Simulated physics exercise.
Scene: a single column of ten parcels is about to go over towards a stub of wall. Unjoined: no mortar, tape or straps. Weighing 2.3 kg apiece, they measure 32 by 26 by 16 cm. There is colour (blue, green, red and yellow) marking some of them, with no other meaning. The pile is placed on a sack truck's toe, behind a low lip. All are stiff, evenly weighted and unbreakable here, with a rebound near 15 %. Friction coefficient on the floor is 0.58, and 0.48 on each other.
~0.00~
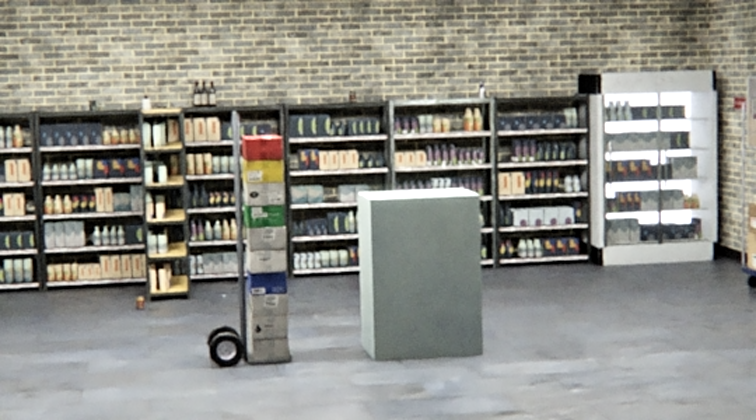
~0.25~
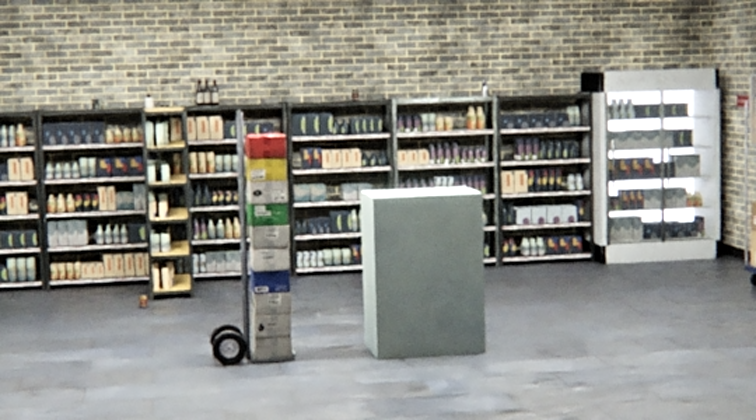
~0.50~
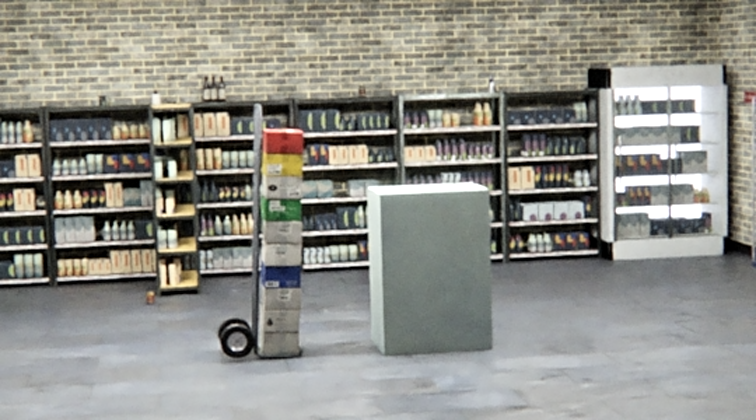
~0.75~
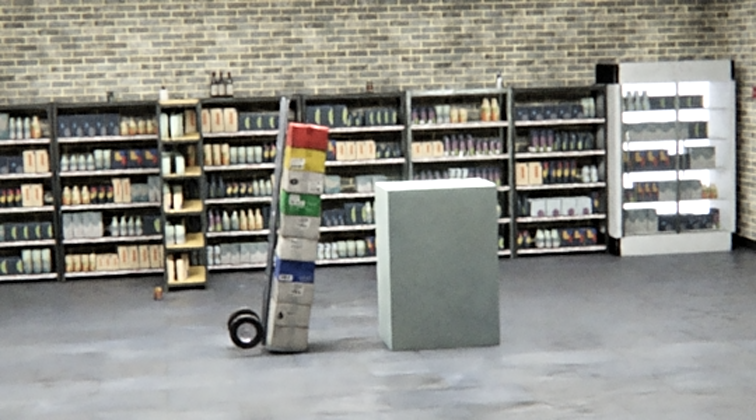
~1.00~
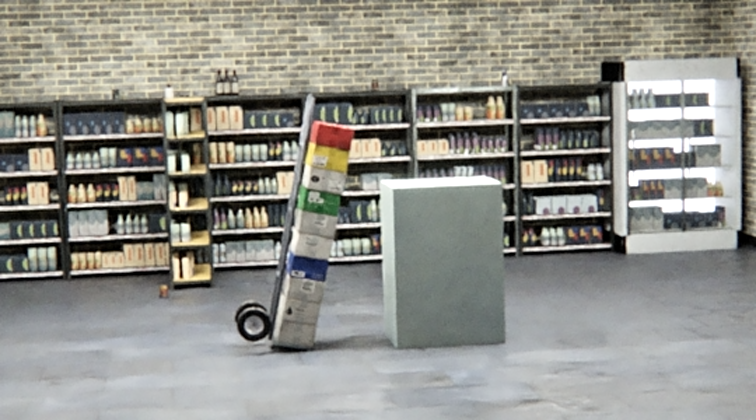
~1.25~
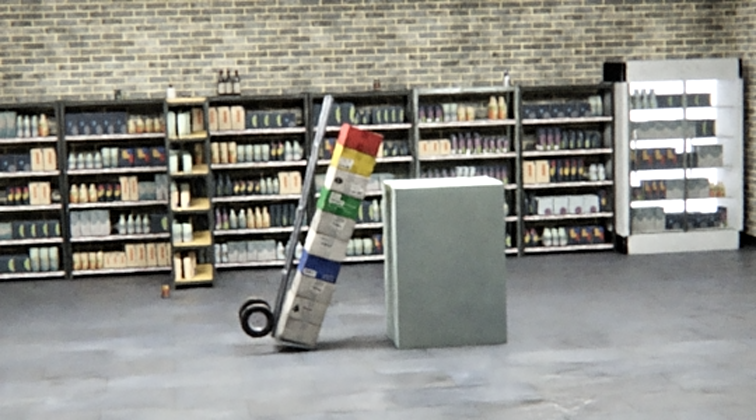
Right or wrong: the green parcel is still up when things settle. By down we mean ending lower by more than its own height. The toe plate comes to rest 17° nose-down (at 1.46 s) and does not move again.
Right, it stays up.
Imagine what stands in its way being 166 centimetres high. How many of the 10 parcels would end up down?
In that case 0.
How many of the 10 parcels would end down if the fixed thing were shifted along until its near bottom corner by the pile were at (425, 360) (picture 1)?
My answer would be 5.
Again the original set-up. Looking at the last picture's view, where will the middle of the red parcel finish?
Its middle finishes near pixel (462, 171) of the last picture.
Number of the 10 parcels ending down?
All told, it comes to 1.
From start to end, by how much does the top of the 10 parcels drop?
About 20 cm.
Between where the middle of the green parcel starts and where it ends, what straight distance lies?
Straight-line shift: Approx. 55 cm.
After 1.32 s, none of the 10 parcels down, 10 disturbed; green parcel 23° from how it stood; red parcel 23° from how it stood, 7 cm lower.
After 1.48 s, none of the 10 parcels down, 10 disturbed; green parcel 29° from how it stood, 6 cm lower; red parcel 39° from how it stood, 14 cm lower.
In the end (2.5 s), 1 of the 10 parcels down; green parcel 29° from how it stood, 6 cm lower; red parcel upside down; blue parcel 29° from how it stood. From the last view, middles, green parcel near (361, 209), red parcel near (462, 171).
